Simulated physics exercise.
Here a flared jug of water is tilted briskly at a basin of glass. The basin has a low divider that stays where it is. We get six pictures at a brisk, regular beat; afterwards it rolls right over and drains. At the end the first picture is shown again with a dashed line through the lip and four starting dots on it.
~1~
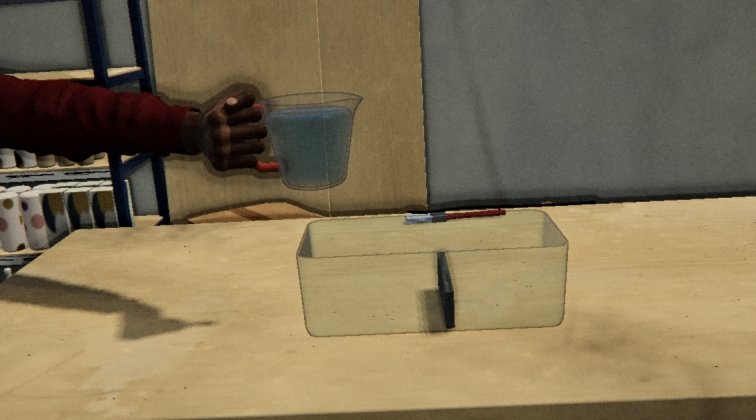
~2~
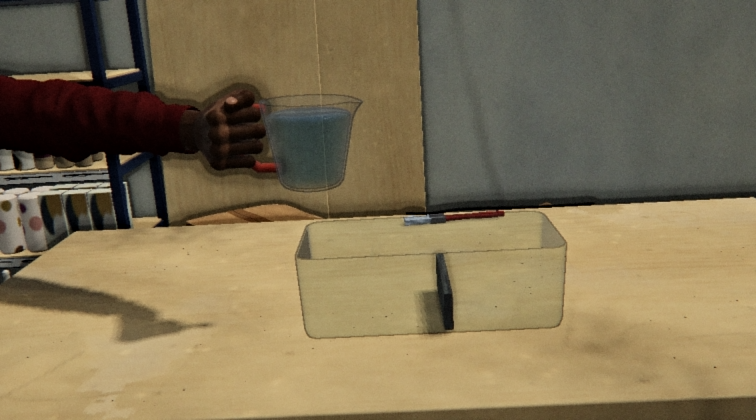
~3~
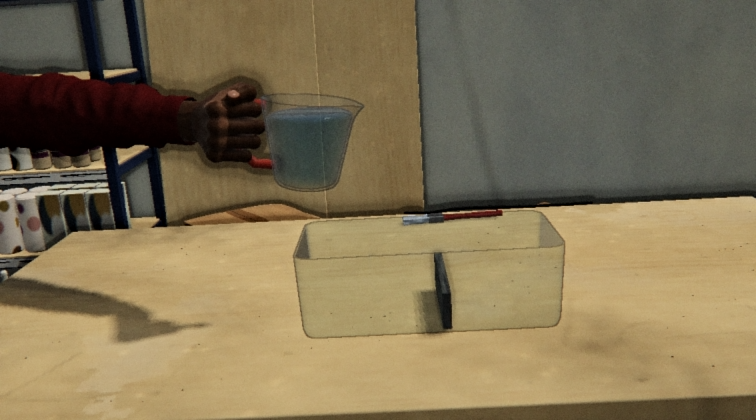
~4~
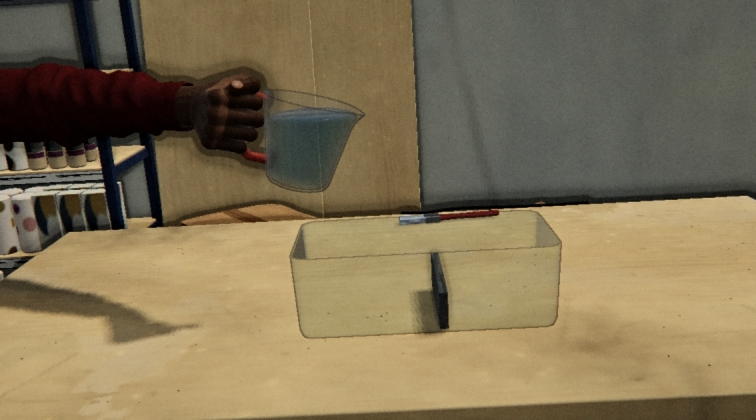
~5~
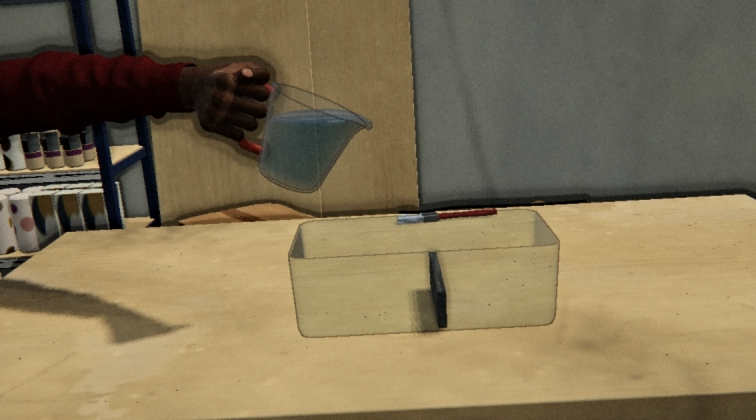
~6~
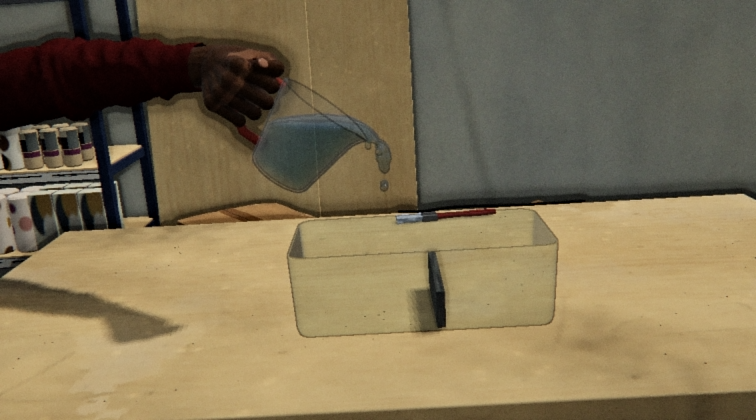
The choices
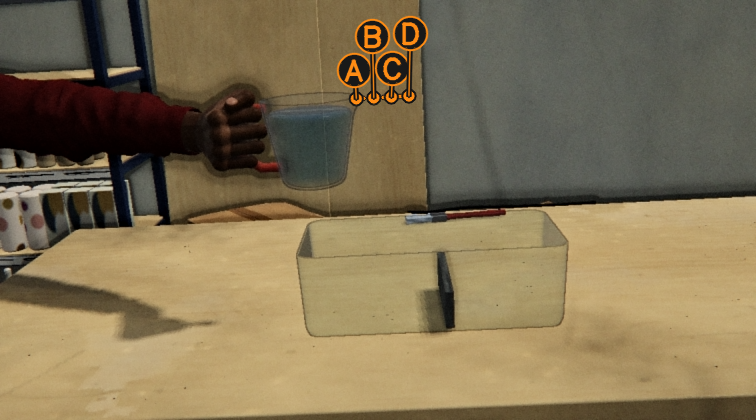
A hand in a red sleeve held a clear jug of bluish water above a glass basin on a wooden table, then tilted it to the right until water began dribbling over its lip.
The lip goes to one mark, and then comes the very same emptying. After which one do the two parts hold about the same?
C is best.
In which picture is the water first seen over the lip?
Picture 5.
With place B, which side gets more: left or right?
The left one.
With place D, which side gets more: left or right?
The right side.
In orange, A at (356, 98); B at (373, 97); C at (391, 97); D at (408, 96).
For place A, about 93 % ends left of the wall and 5 % right of it; 3 % is lost outside.
For place B, about 73 % ends left of the wall and 25 % right of it.
For place C, about 45 % ends left of the wall and 54 % right of it.
For place D, about 22 % ends left of the wall and 77 % right of it.
